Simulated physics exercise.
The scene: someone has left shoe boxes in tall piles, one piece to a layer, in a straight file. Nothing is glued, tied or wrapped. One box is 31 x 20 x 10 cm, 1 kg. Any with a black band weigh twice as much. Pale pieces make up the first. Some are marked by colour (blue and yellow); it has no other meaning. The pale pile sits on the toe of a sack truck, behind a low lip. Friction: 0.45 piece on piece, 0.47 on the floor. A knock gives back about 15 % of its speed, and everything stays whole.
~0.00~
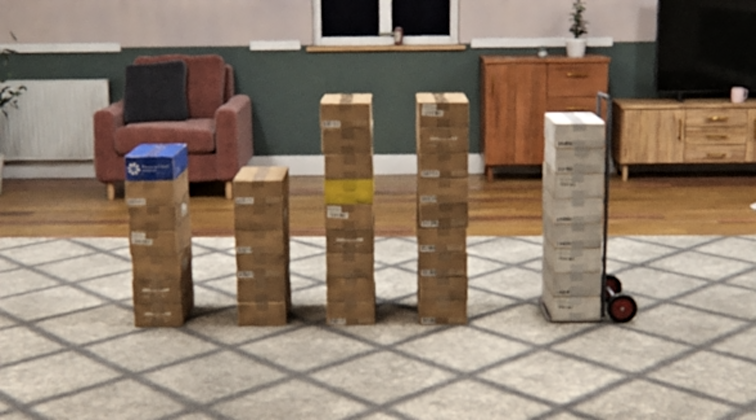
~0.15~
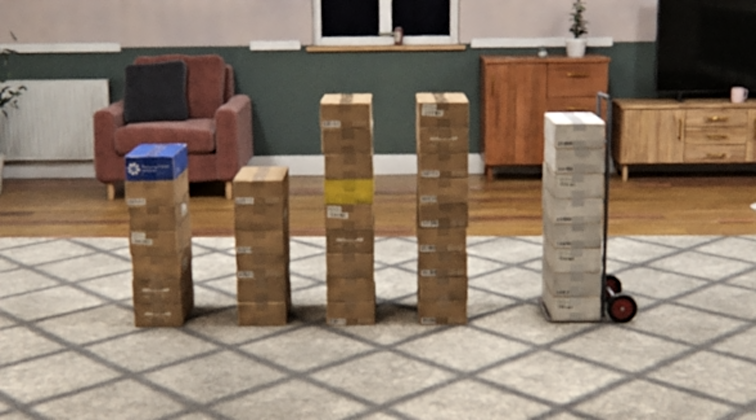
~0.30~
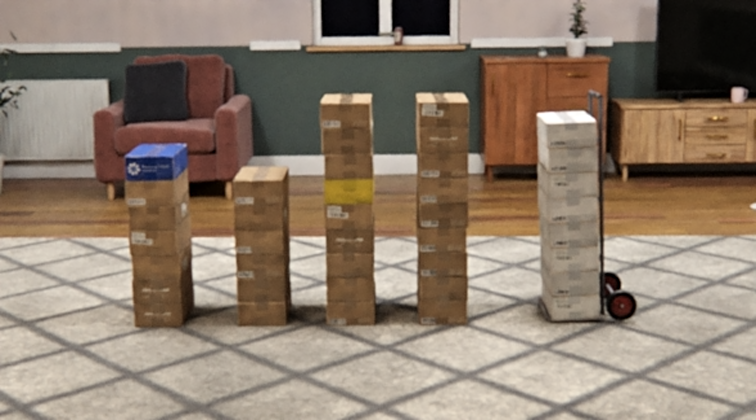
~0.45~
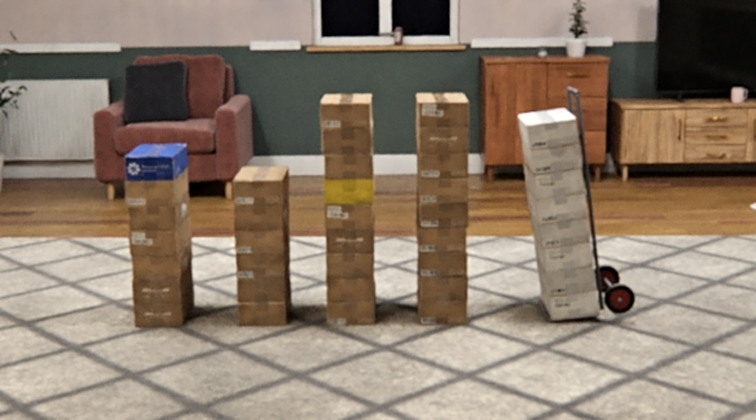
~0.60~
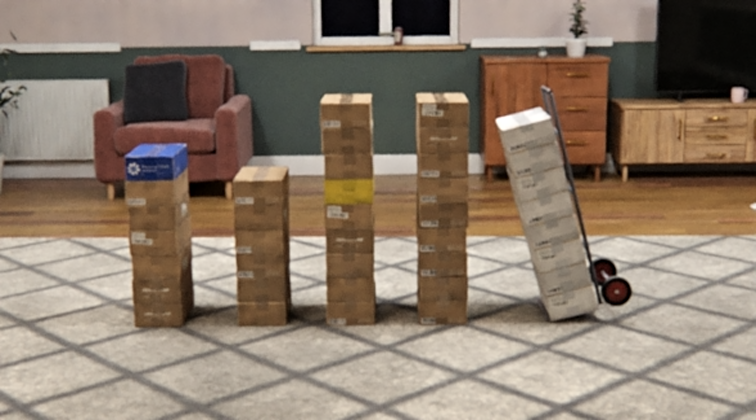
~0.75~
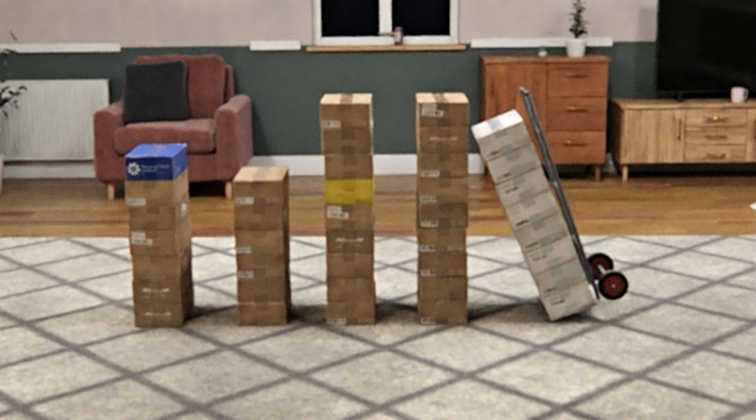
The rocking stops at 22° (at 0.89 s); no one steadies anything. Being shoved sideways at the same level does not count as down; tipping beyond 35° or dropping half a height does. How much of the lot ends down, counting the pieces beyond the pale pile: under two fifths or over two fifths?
It comes to over two fifths.
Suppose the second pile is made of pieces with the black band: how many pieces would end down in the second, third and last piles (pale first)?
Then second 0, third 0, last 0.
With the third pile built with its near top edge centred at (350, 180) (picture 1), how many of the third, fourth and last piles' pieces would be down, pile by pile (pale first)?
In that case third 3, fourth 5, last 6.
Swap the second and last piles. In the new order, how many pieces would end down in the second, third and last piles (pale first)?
Then second 5, third 6, last 9.
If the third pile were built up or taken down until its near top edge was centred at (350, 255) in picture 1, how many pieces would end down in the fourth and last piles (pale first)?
In that case fourth 0, last 0.
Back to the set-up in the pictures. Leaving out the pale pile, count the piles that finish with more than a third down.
4 of them.
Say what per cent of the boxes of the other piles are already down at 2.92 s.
By then 95 per cent.
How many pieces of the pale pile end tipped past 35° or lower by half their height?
The count is 8.
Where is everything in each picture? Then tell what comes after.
In the first frame (we follow the side turned to the camera), truck frame (608, 144) 0° forward; blue box (149, 169); yellow box (349, 192); no other piece has moved.
The second frame shows truck frame (608, 144) 0° forward; yellow box (349, 192).
The third frame shows truck frame (601, 142) 2° forward; blue box (149, 169).
The fourth frame shows truck frame (583, 139) 8° forward, top of the pale pile leaning 8°; blue box (149, 169); no other piece has moved.
The fifth frame shows truck frame (561, 136) 15° forward, top of the pale pile leaning 15°; blue box (149, 169); no other piece has moved.
The sixth frame shows truck frame (542, 137) 20° forward, top of the pale pile leaning 22°; blue box (149, 169); yellow box (349, 192); no other piece has moved.
Around 1.56 s, 8 of the pale pile down; none of the 31 other boxes down, 17 disturbed; yellow box displaced 28 mm.
Around 2.20 s, 8 of the pale pile down; 11 of the 31 other boxes down; yellow box tipped 24°.
Around 2.92 s, 8 of the pale pile down; 30 of the 31 other boxes down; blue box on its side; yellow box tipped 5°, 16 cm lower.
Finally (4.1 s), 8 of the pale pile down; 30 of the 31 other boxes down; blue box upside down; yellow box tipped 12°, 17 cm lower. That is 97 per cent. Seen by the last camera, middles, yellow box near (197, 227).
